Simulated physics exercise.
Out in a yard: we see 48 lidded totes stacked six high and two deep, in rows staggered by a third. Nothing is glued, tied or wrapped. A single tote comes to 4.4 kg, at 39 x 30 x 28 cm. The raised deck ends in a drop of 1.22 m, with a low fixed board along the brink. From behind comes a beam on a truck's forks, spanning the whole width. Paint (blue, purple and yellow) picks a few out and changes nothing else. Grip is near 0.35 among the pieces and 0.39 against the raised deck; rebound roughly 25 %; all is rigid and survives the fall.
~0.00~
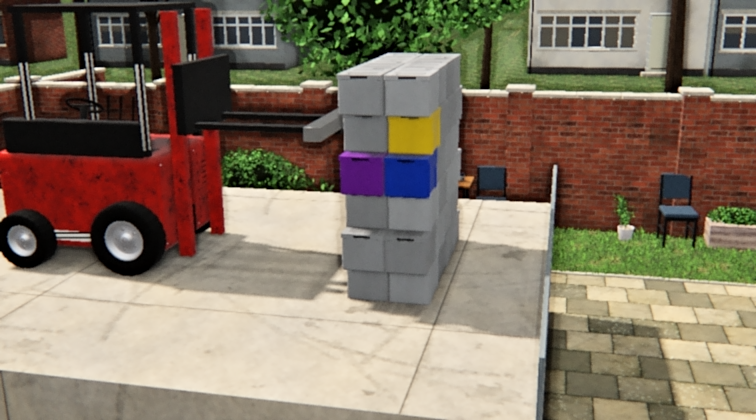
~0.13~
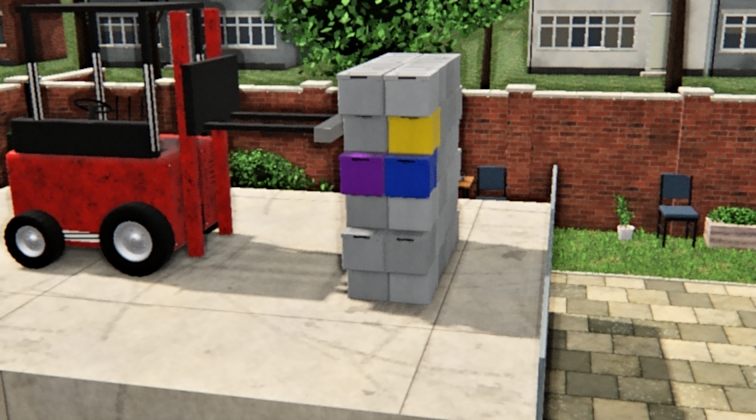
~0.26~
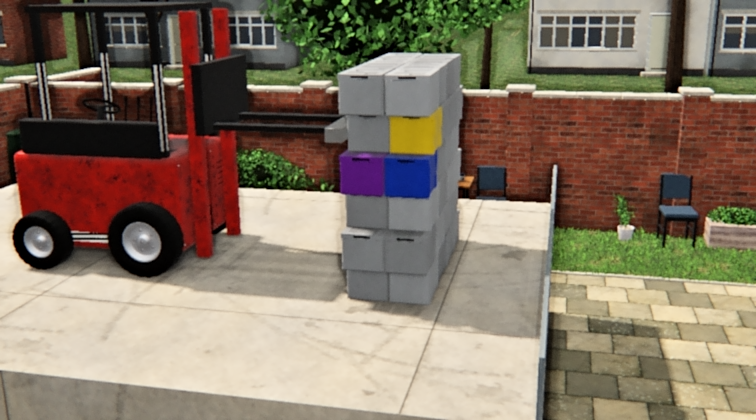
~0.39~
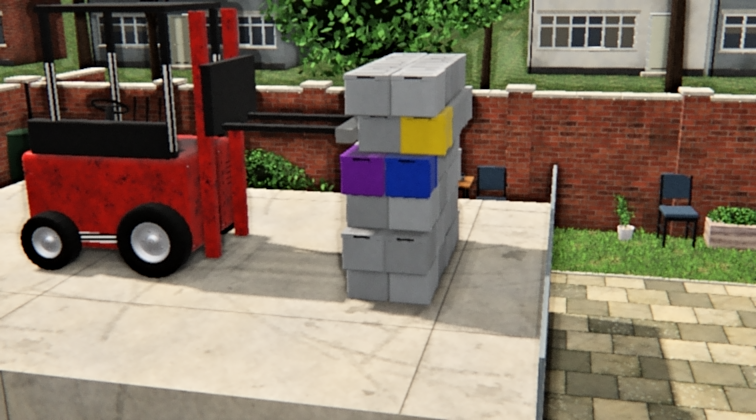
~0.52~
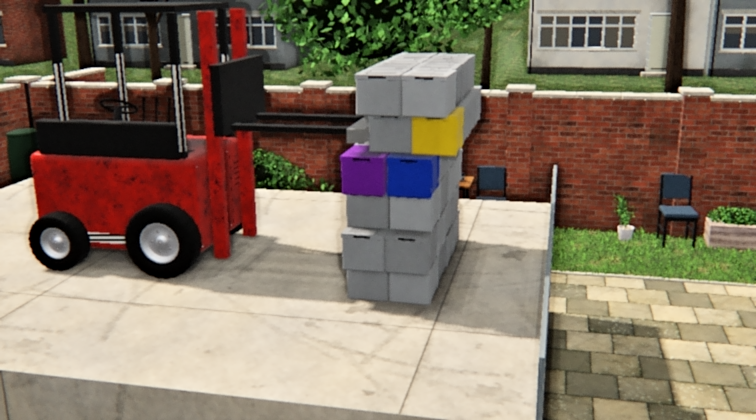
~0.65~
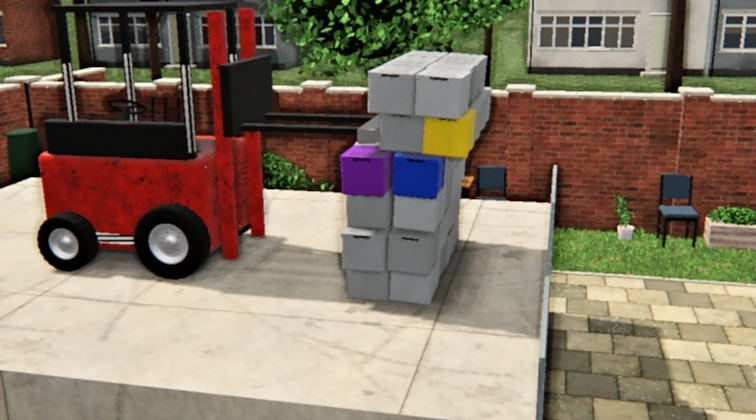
A red forklift moves right and its beam pushes upper gray and yellow totes rightward.
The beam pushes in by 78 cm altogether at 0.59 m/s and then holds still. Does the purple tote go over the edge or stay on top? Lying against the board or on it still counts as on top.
That tote is still on top.
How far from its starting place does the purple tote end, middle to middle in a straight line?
About 0 cm.
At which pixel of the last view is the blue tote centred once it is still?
At about (503, 253).
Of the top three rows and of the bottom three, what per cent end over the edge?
From the top 60, from the bottom 0 per cent.
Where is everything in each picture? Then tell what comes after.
In the first picture (we follow the side turned to the camera), beam (313, 135) 13 cm from the stack; purple tote (361, 177); yellow tote (410, 135); blue tote (406, 179); no piece has moved.
Beam (324, 135) 53 mm from the stack; purple tote (361, 177), in the second picture.
Beam (335, 136) 24 mm in; purple tote (361, 177); 3 stirred so far, in the third picture.
Beam (345, 136) 10 cm in; purple tote (361, 177); yellow tote (422, 135) displaced 9 cm; 16 stirred so far, in the fourth picture.
Beam (356, 136) 18 cm in; purple tote (362, 177); yellow tote (434, 136) displaced 17 cm; 19 stirred so far, in the fifth picture.
Beam (368, 137) 25 cm in; purple tote (362, 177); yellow tote (445, 137) tipped 4°; blue tote (414, 178) tipped 3°; steepest lean 4°, the tote at (488, 107); 30 stirred so far, in the sixth picture.
Around 1.10 s, none of the 48 totes over the edge, 30 disturbed; purple tote unmoved; yellow tote tipped 35°, 8 cm lower.
Around 1.64 s, 4 of the 48 totes over the edge; purple tote unmoved; yellow tote on its side.
Around 2.38 s, 15 of the 48 totes over the edge; purple tote unmoved; yellow tote upside down.
Finally (3.0 s), 15 of the 48 totes over the edge; purple tote unmoved; yellow tote on its side; blue tote 53 cm lower. Seen by the last camera, middles, purple tote near (369, 170).
